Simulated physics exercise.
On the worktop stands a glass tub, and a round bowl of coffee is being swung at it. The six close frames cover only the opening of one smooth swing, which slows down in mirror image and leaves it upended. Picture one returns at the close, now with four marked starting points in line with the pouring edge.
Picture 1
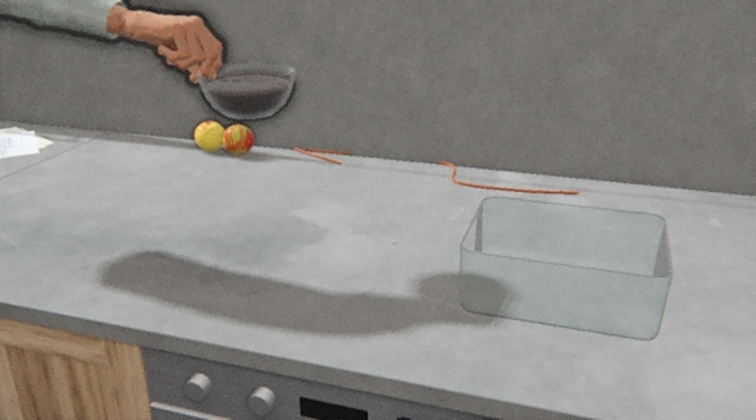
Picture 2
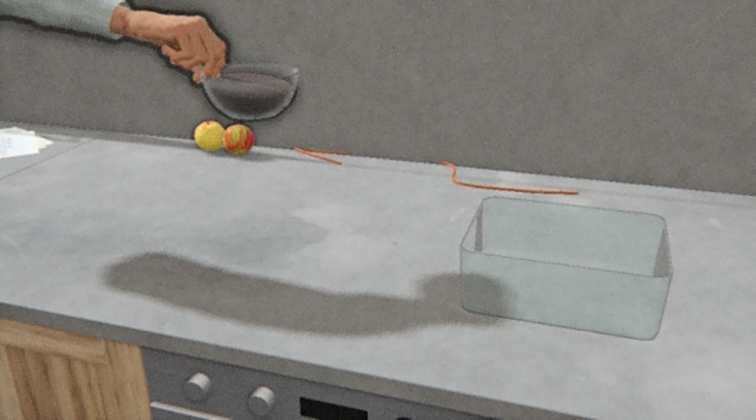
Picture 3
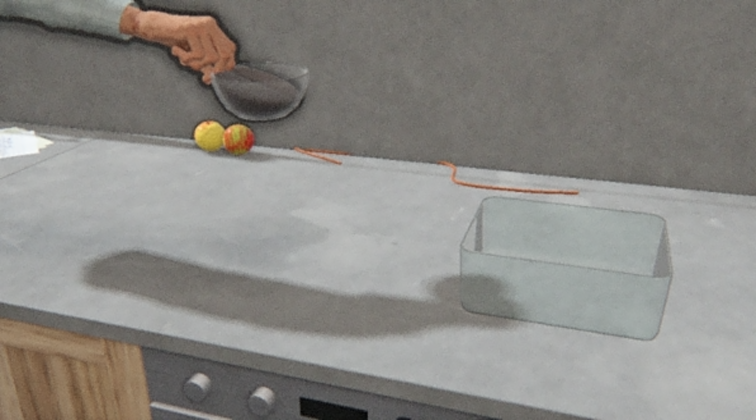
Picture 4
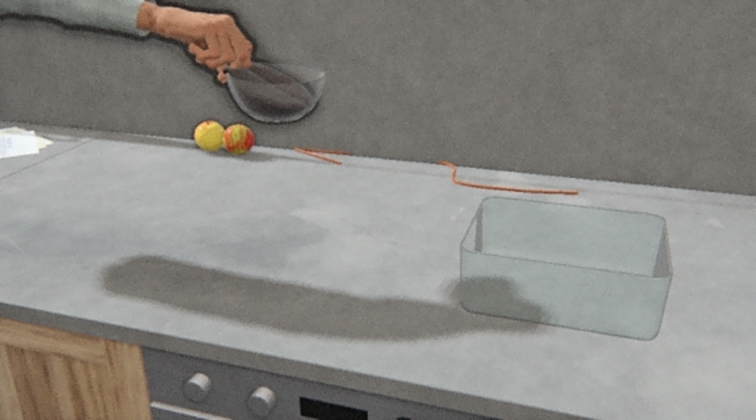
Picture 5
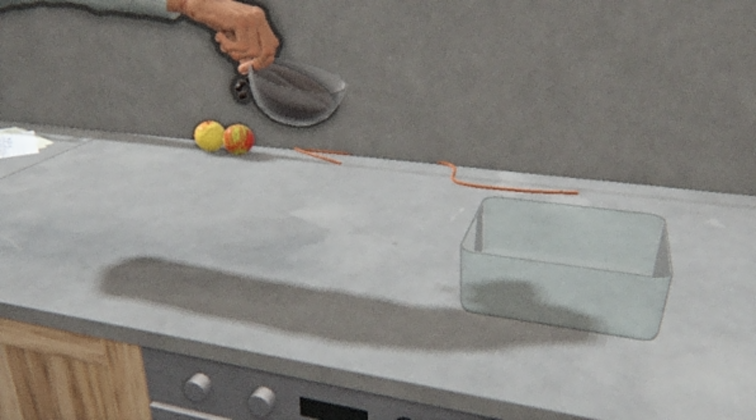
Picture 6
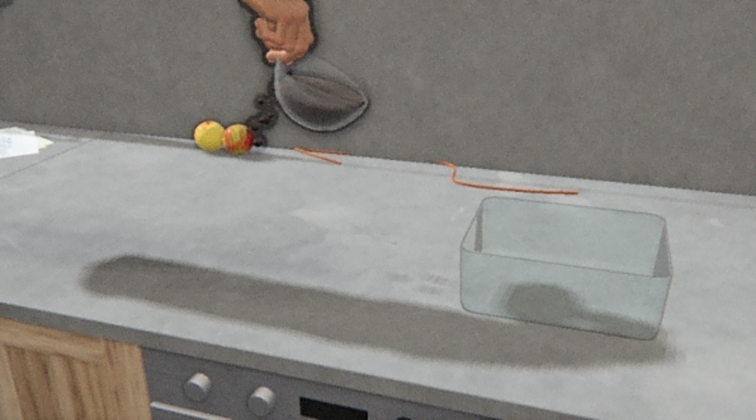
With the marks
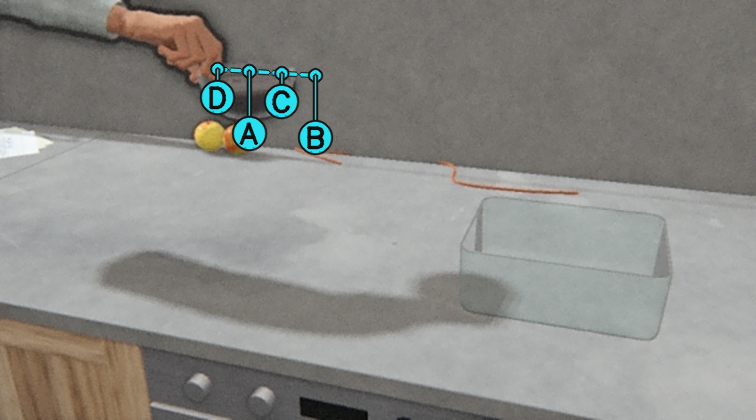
A hand held a clear bowl of dark coffee above a grey worktop with a glass tub, moved it slowly right, then tilted it, and some coffee spilled over the rim near two apples.
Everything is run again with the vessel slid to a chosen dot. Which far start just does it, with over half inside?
Use dot B.
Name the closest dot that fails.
C.
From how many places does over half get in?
One of them.
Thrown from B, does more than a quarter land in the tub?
Yes.
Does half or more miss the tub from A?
Yes, it does.
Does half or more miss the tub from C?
Yes, that goes wrong.
On the marked copy, A at (249, 71); B at (315, 75); C at (281, 73); D at (217, 69).
For dot A, about 0 % lands in the tub, 98 % falls short.
For dot B, about 65 % lands in the tub, 22 % falls short and 13 % goes beside or beyond.
For dot C, about 24 % lands in the tub, 72 % falls short and 4 % goes beside or beyond.
For dot D, about 0 % lands in the tub, 100 % falls short.
